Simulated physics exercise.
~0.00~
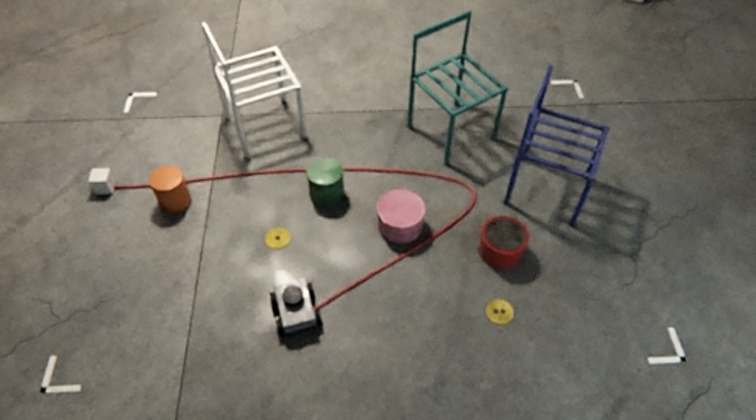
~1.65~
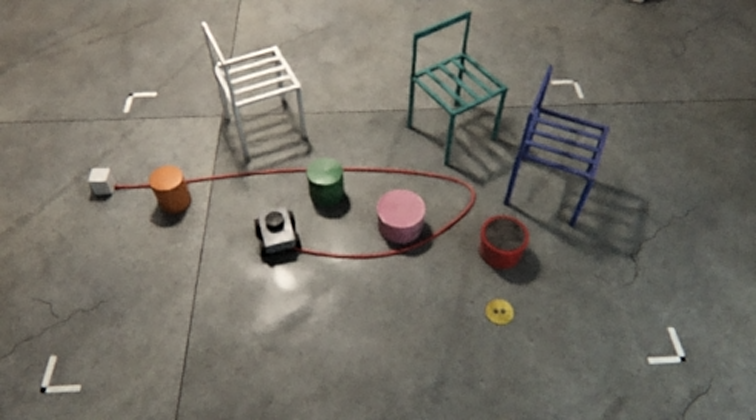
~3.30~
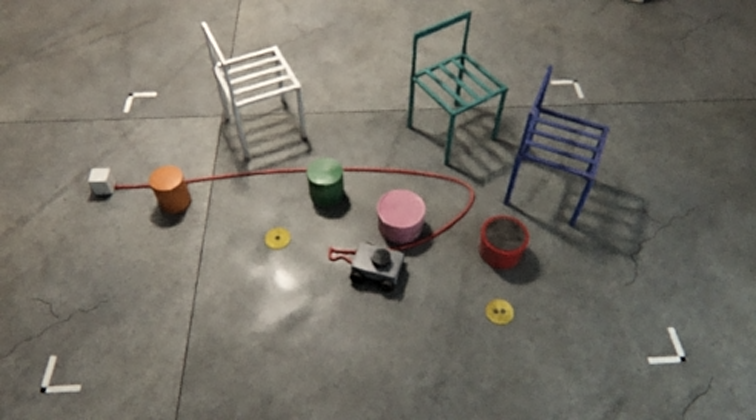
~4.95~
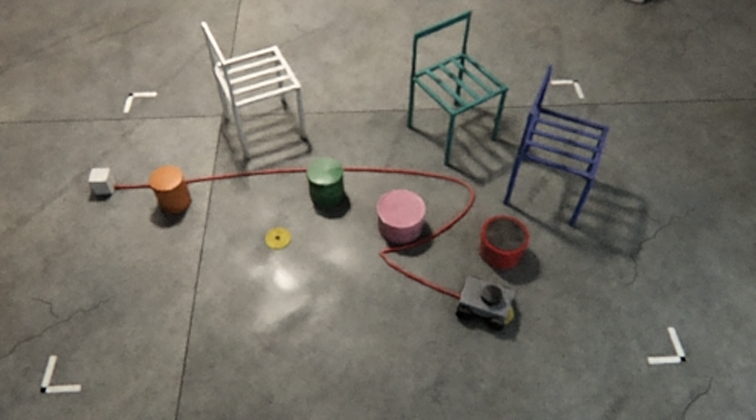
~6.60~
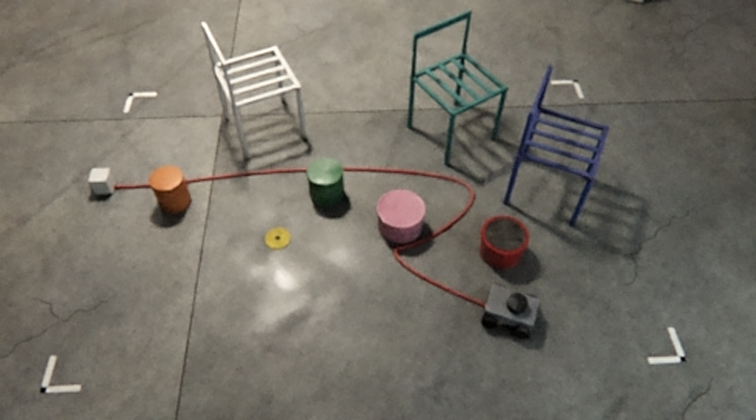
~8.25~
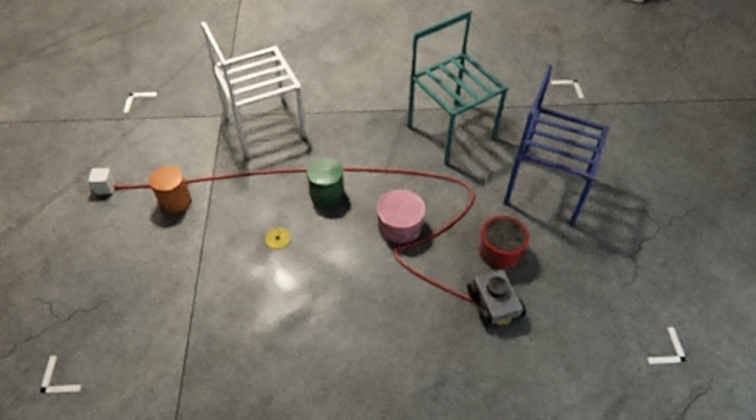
A small cart trailing a red cord rolls up, then right, stopping beside the red pot.
